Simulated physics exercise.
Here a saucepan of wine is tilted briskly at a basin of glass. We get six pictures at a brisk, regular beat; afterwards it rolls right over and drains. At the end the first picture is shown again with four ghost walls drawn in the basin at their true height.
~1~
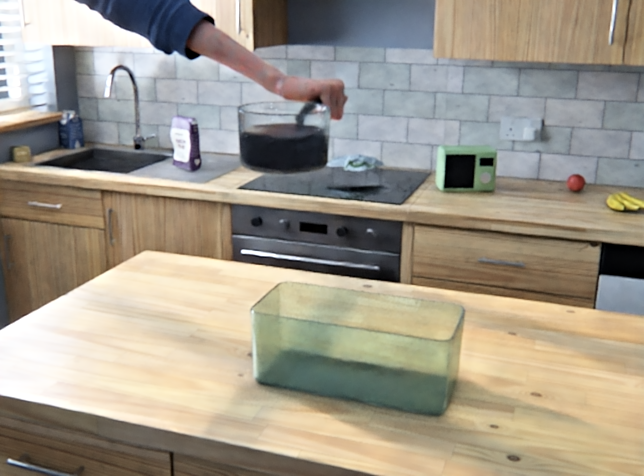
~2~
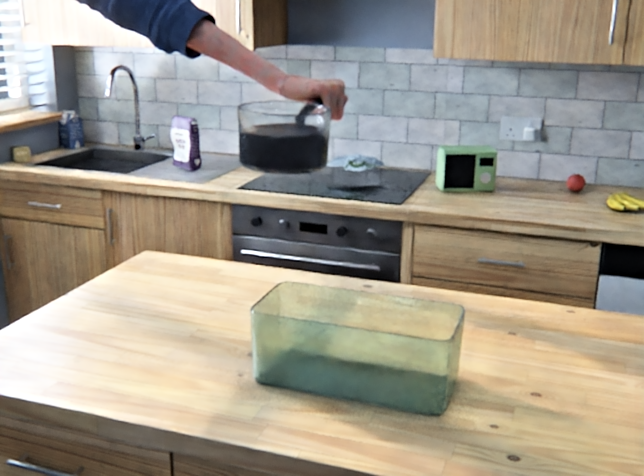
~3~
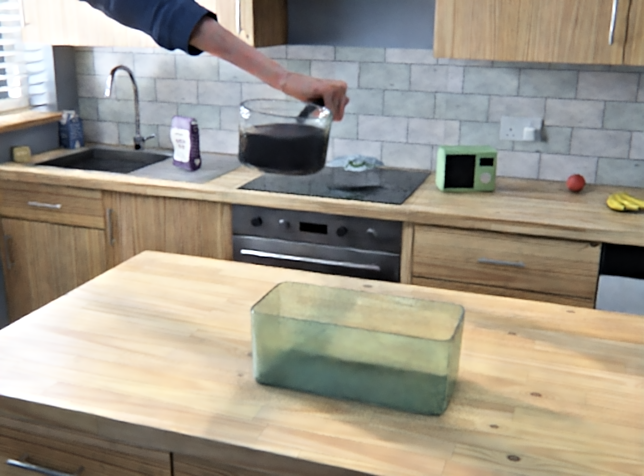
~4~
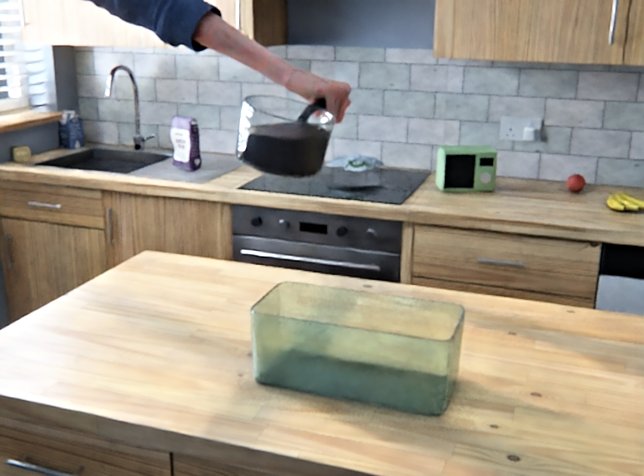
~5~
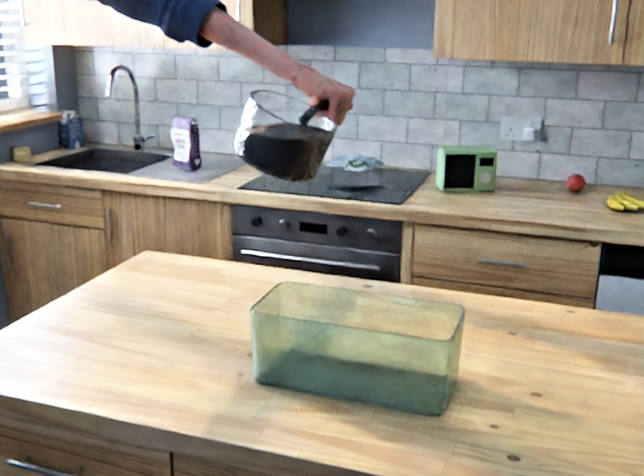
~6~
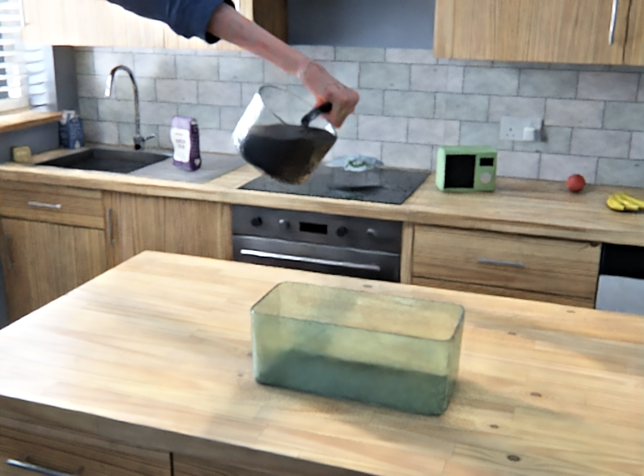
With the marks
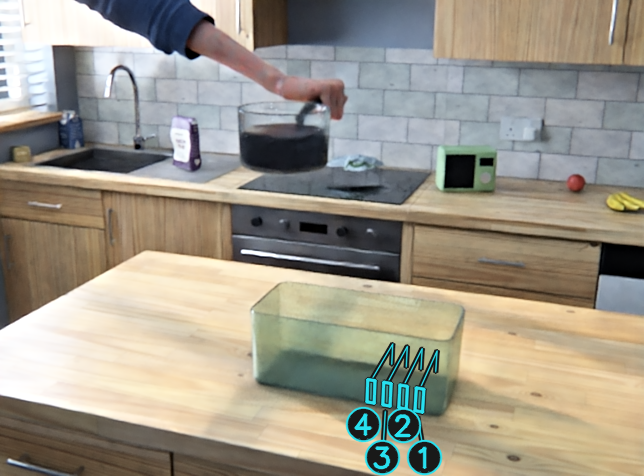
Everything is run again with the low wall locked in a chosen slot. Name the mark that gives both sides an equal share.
Take 4.
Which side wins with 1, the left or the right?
The left side.
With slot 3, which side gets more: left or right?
More ends on the left.
On the marked copy, 1 at (417, 417); 2 at (401, 414); 3 at (385, 411); 4 at (369, 408).
With 1, about 88 % ends left of the wall and 10 % right of it.
With 2, about 89 % ends left of the wall and 8 % right of it; 3 % is lost outside.
With 3, about 82 % ends left of the wall and 16 % right of it.
With 4, about 53 % ends left of the wall and 45 % right of it.
